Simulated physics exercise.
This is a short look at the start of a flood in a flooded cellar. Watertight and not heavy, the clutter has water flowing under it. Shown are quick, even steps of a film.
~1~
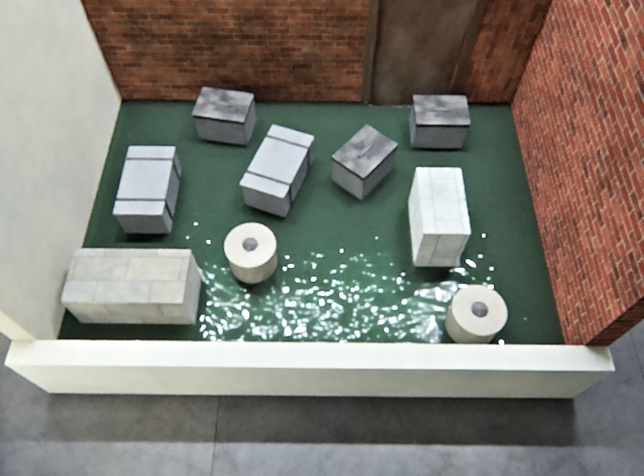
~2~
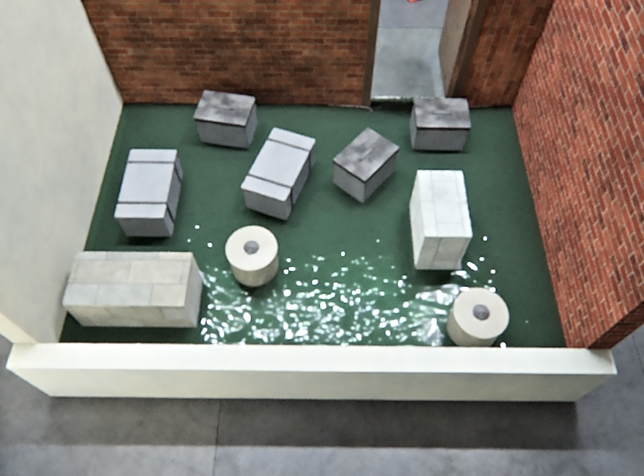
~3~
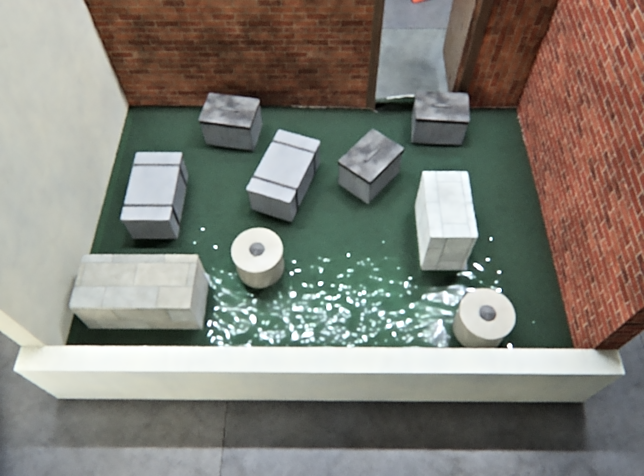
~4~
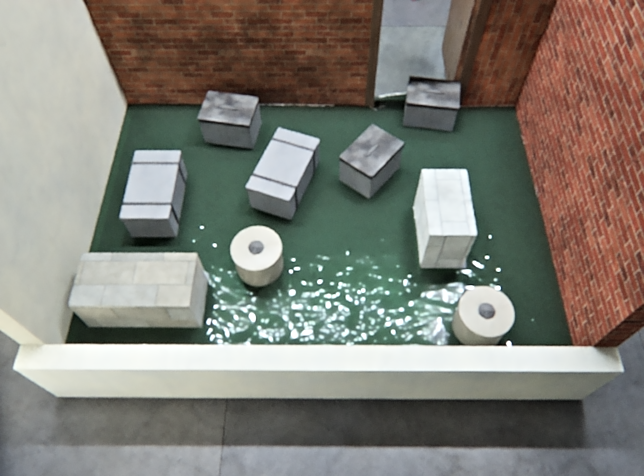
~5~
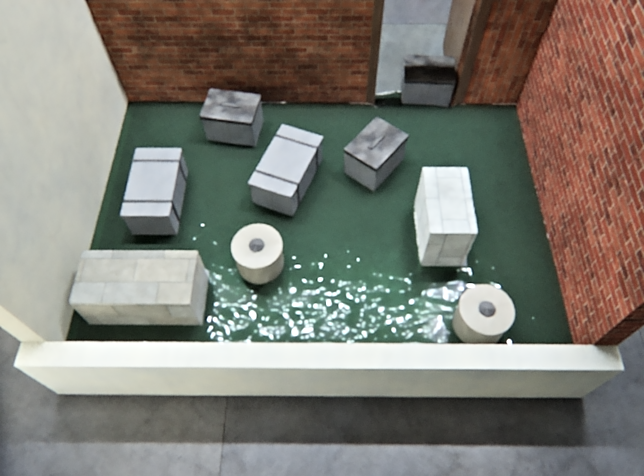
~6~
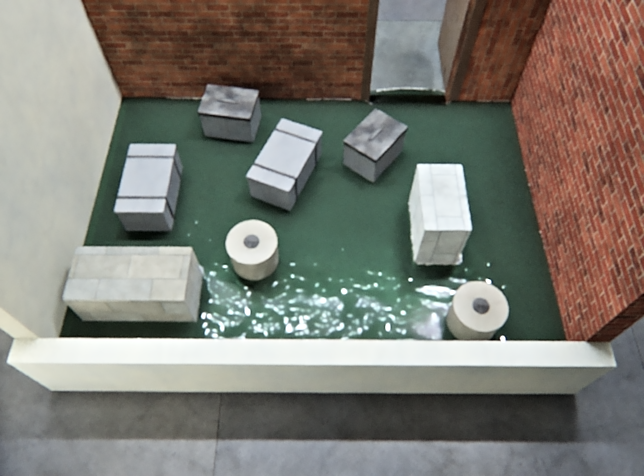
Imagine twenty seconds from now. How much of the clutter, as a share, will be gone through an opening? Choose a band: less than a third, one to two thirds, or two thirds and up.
One to two thirds.
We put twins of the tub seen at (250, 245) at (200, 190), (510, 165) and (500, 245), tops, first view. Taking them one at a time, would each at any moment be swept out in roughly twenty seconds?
Copy by copy, in the order given: Not carried off, swept away, swept away.
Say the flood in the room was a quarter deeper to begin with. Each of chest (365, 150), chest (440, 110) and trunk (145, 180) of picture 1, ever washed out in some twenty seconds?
Log - object 1: Lost; object 2: Lost; object 3: Still there.
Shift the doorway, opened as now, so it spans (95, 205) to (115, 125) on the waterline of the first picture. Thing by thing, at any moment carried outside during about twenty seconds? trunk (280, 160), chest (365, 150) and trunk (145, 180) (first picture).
In the order given: Escapes, escapes, escapes.
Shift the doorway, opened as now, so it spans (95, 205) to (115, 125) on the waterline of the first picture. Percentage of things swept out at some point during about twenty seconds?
That comes to around 70 per cent.
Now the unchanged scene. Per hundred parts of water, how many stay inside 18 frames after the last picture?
About 72 percent.
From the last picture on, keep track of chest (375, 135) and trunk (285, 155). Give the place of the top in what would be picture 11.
Near (410, 94) and (315, 137).
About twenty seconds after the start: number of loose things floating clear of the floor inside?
I make it 3 of them.
A moment on, 1 of 7 are out; 6 afloat.
Next, 3 of 7 are out; 4 afloat.
Later, 4 of 7 are out; 3 afloat.
In the end, 4 of 7 are out; 3 afloat.
